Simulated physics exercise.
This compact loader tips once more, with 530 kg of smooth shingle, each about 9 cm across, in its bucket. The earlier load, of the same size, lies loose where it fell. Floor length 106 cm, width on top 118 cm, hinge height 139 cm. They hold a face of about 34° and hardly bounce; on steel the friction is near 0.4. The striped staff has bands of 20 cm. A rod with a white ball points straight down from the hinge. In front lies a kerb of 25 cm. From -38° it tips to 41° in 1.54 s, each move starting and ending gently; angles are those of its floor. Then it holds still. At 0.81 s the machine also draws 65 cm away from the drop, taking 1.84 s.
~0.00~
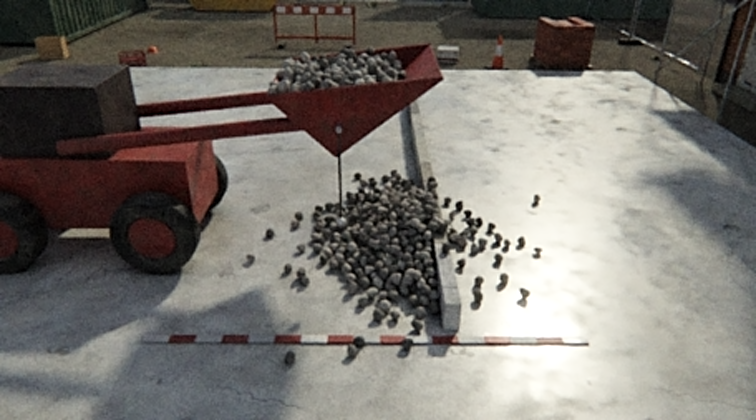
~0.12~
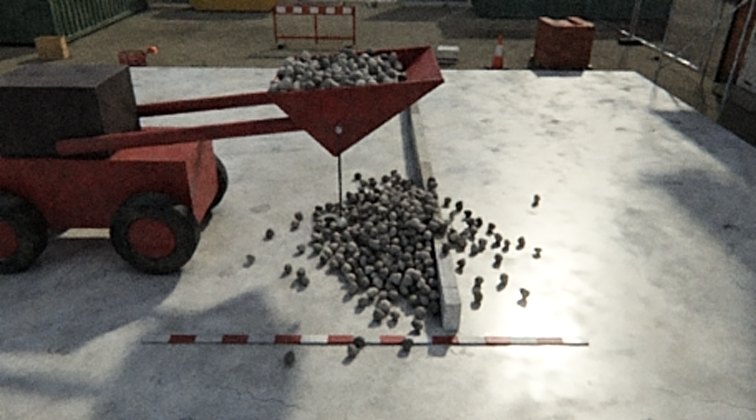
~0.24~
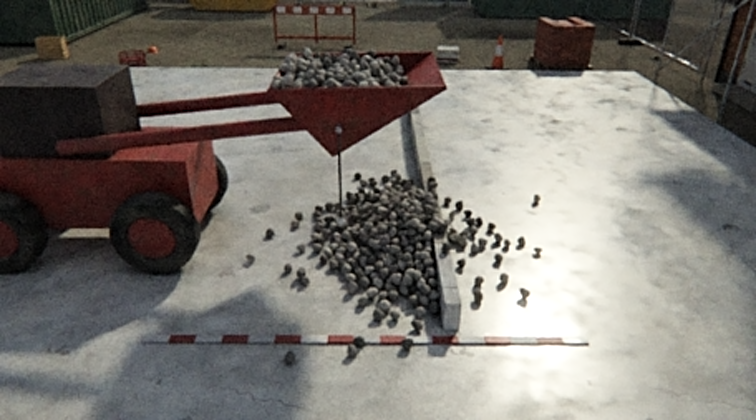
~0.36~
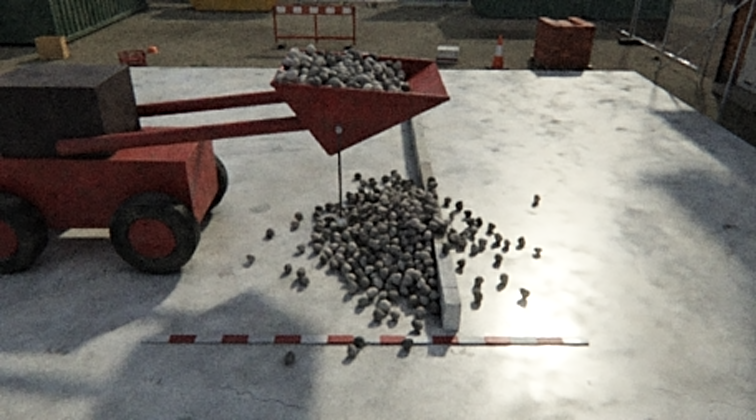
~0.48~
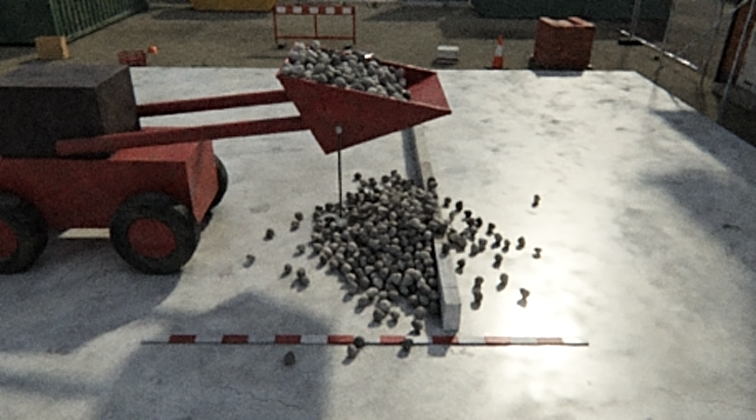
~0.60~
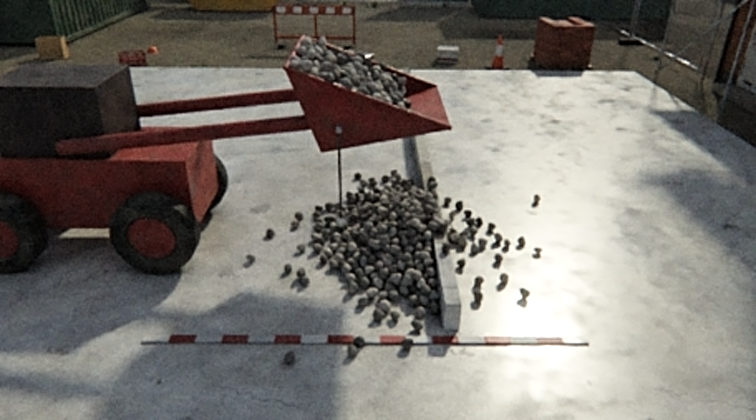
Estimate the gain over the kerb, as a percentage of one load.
Close to 30 parts in a hundred.
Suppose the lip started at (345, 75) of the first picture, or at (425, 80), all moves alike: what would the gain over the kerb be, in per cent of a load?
Near 0 per cent from the first place, 15 from the second.
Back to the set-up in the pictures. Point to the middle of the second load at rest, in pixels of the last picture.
Around (409, 224).
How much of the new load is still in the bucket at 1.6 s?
About 25 per cent.
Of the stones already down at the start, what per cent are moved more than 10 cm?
About 30 per cent.
After 1.2 s the floor is at 29°; in per cent of one load, 96 in the bucket, 98 on this side of the kerb, 5 over the kerb; the foremost stones are at (515, 242).
After 1.6 s the floor is at 41°; in per cent of one load, 26 in the bucket, 157 on this side of the kerb, 18 over the kerb; the foremost stones are at (514, 237).
After 3.1 s the floor is at 41°; in per cent of one load, 0 in the bucket, 165 on this side of the kerb, 35 over the kerb; the foremost stones are at (582, 221).
After 5.9 s the floor is at 41°; in per cent of one load, 0 in the bucket, 165 on this side of the kerb, 35 over the kerb; the foremost stones are at (582, 221). Net gain over the kerb, 30.
